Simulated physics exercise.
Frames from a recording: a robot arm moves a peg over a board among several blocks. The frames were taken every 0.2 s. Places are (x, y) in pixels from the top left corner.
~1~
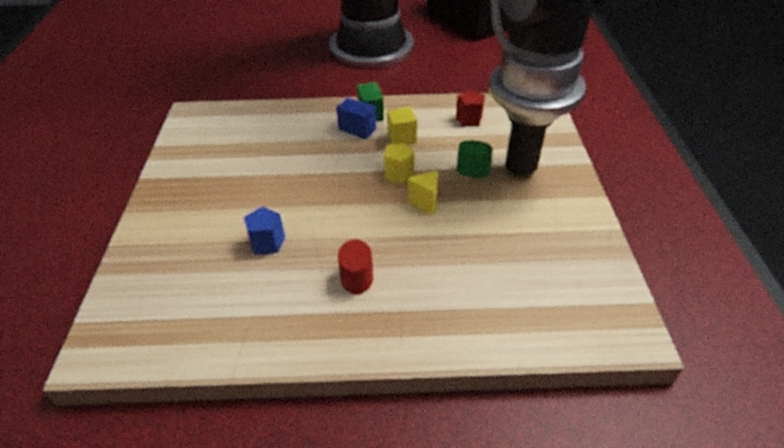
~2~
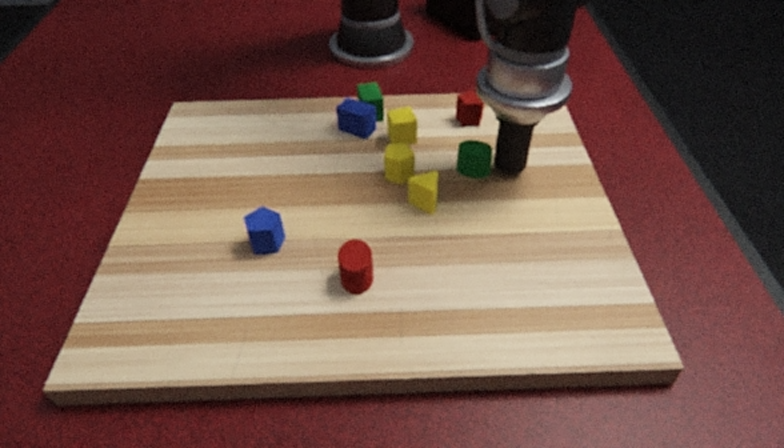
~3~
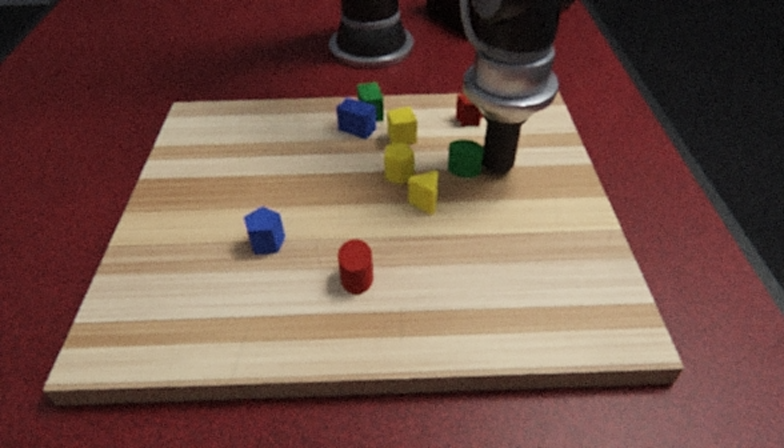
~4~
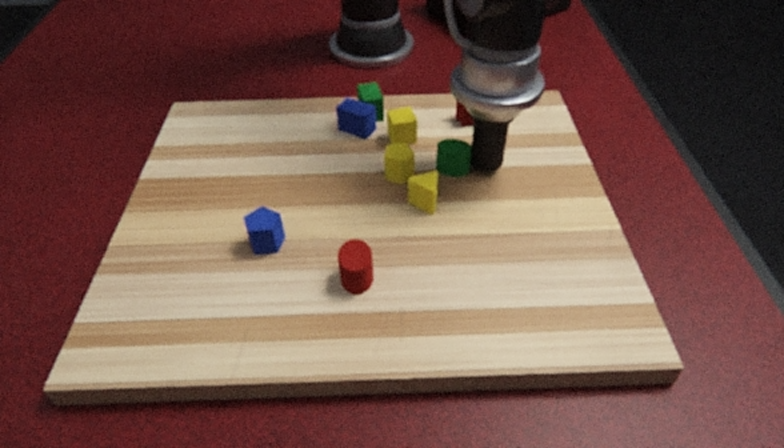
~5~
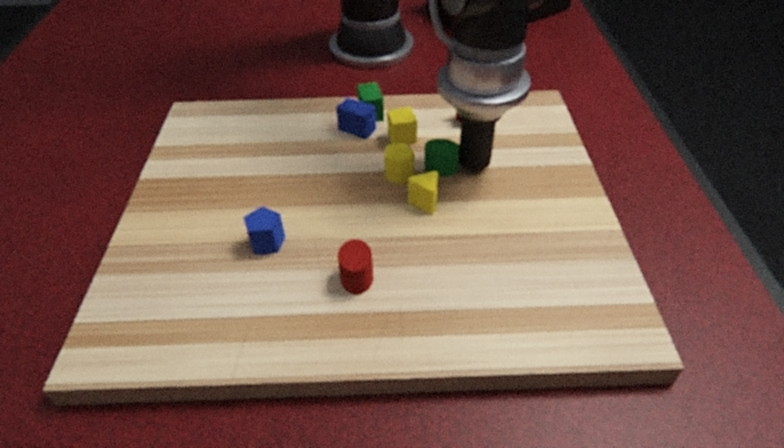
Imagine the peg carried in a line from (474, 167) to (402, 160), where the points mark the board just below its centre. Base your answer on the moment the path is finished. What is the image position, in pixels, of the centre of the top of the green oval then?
The centre of its top will be at (368, 141).
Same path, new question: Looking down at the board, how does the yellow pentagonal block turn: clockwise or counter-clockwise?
Counterclockwise rotation.
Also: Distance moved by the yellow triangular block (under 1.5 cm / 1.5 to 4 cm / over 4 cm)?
It gets moved under 1.5 cm.
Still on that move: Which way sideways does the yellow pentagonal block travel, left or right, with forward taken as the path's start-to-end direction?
Answer: Leftward.
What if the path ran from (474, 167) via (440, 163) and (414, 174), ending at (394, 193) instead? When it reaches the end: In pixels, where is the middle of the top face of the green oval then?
By then it is at (379, 145).
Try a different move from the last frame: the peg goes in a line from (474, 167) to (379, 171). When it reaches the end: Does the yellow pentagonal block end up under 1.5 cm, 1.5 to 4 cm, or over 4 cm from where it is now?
Once the path ends, it will sit over 4 cm from where it is now.
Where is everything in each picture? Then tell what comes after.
The first picture shows peg's lower end (522, 165); yellow pentagonal block (399, 151); yellow square block (402, 115); yellow triangular block (427, 180); green oval (476, 147).
The second picture shows peg (510, 164); blocks still.
The third picture shows peg (498, 163); green oval (466, 146).
The fourth picture shows peg (486, 161); green oval (454, 146).
The fifth picture shows peg (474, 160); yellow pentagonal block (399, 151); yellow square block (402, 115); yellow triangular block (427, 180); green oval (442, 145).
On the path given first. Halfway along, peg (437, 156); yellow pentagonal block (381, 155), turned 30° anticlockwise; green oval (405, 144), turned 15° anticlockwise.
At the end, peg (402, 153); yellow pentagonal block (374, 157), turned 45° anticlockwise; yellow square block still; yellow triangular block still; green oval (368, 141), turned 15° anticlockwise.
